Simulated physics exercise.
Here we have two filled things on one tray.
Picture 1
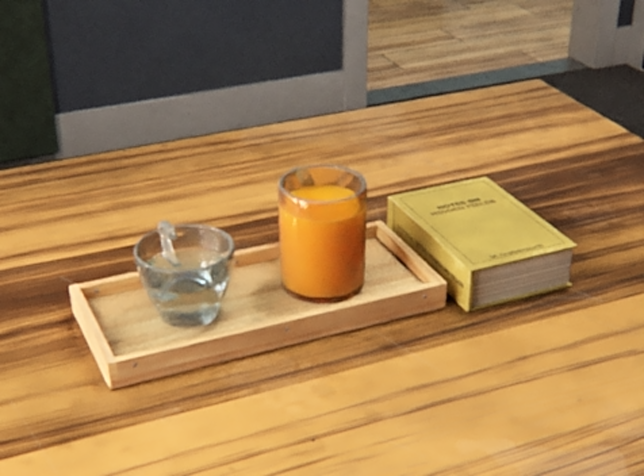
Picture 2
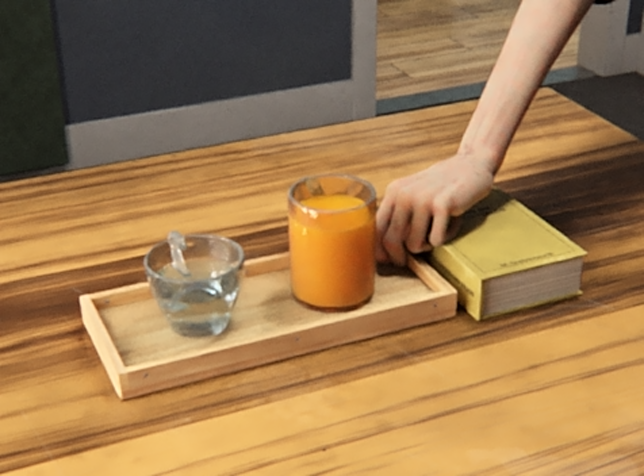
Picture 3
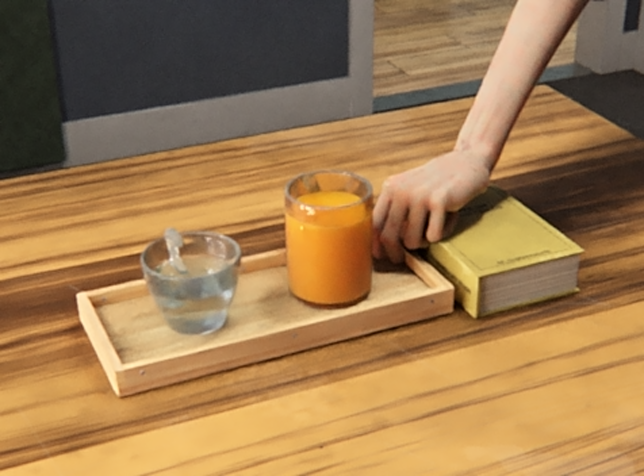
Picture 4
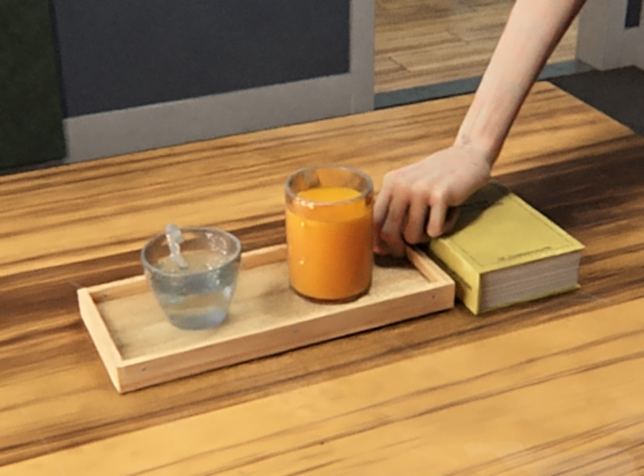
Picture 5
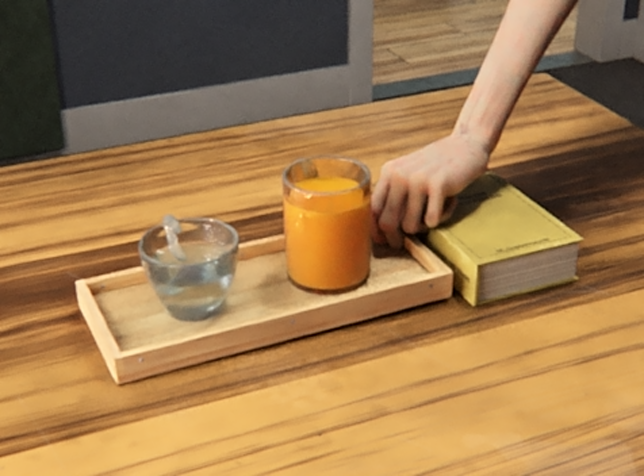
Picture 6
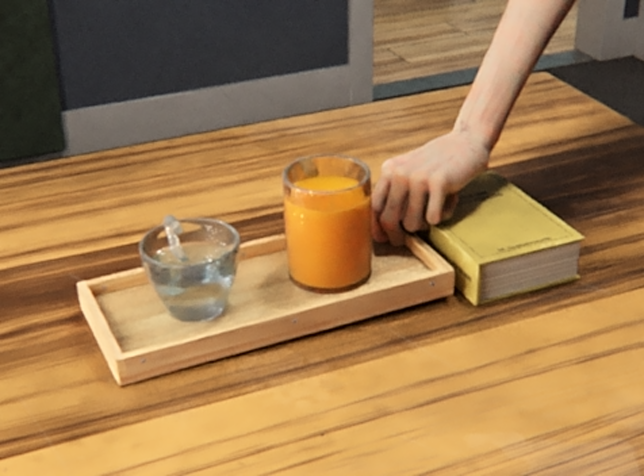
On a wooden table, a hand reaching in and gripping the right end of a tray holding two drinks, barely lifting it.
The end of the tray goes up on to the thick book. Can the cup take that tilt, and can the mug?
The cup keeps it all in and the mug keeps it all in.
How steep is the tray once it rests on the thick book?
About 9°.
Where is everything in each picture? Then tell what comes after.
The tray lies flat; cup (186, 277) about two thirds full; mug (323, 231) about three quarters full; thick book (523, 278), in the first picture.
A hand takes the end of the tray; cup about two thirds full, surface at (196, 280); mug about three quarters full, surface at (332, 213), in the second picture.
Slope near 0°; cup (194, 284) about two thirds full; mug (330, 237) about three quarters full, in the third picture.
The tray slopes by about 1°; cup about two thirds full, surface at (193, 273); mug about three quarters full, surface at (329, 205); thick book (531, 281), in the fourth picture.
The end is rising; cup (192, 271) about two thirds full; mug (328, 222) about three quarters full, in the fifth picture.
The end has come up a little; cup about two thirds full, surface at (193, 264); mug about three quarters full, surface at (328, 194); thick book (531, 271), in the sixth picture.
Next, the tray slopes by about 5°; cup, its rim is dry; mug, its rim is dry.
After that, the tray slopes by about 11°; cup, its rim is dry; mug, its rim is dry.
Finally, the tray slopes by about 9°, resting on the thick book; cup, its rim is dry; mug, its rim is dry.
